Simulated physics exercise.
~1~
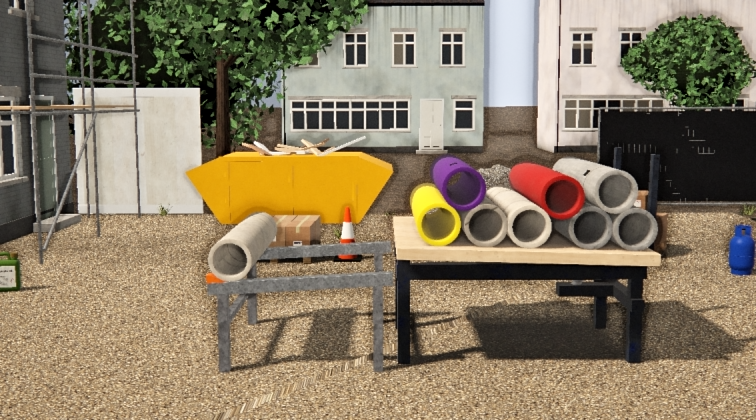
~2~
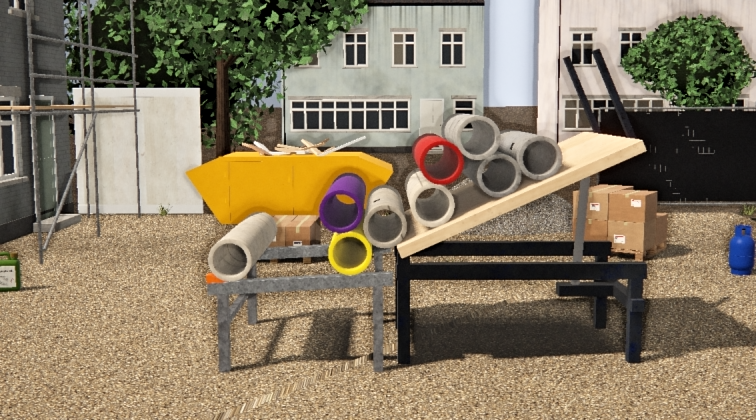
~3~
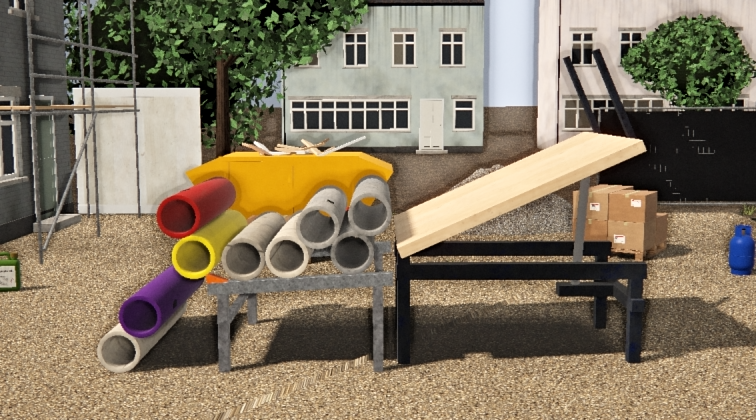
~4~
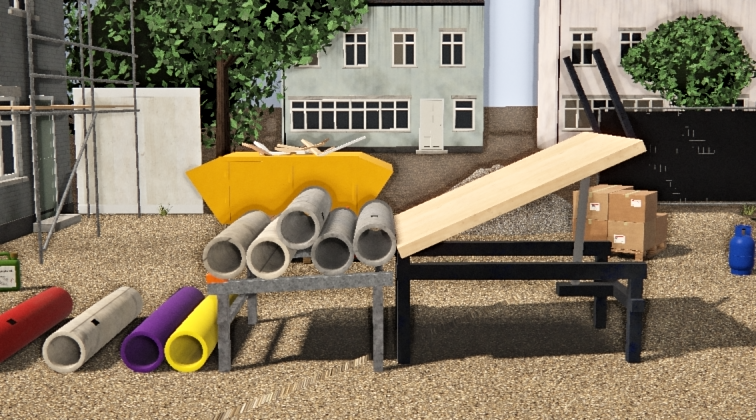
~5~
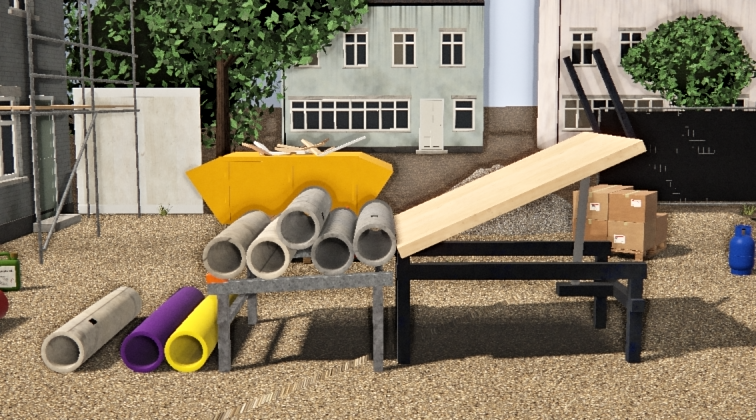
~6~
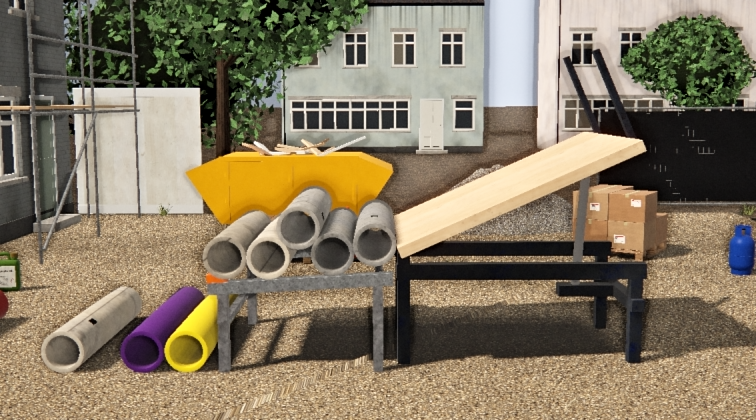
Nine hollow concrete pipes, among them a yellow, a purple and a red one, lie on a wooden deck and a lower grey rack to its left, seen from the side by a still camera in a gravel yard with a yellow skip and houses behind. The deck tips up at its right end, and the pipes on it tumble left onto the rack. Red, yellow, purple and one pale pipe spill over the rack's left end and drop to the gravel. The red one rolls almost out of view at left, while the other three rest beside the rack and five grey pipes stay heaped on it.
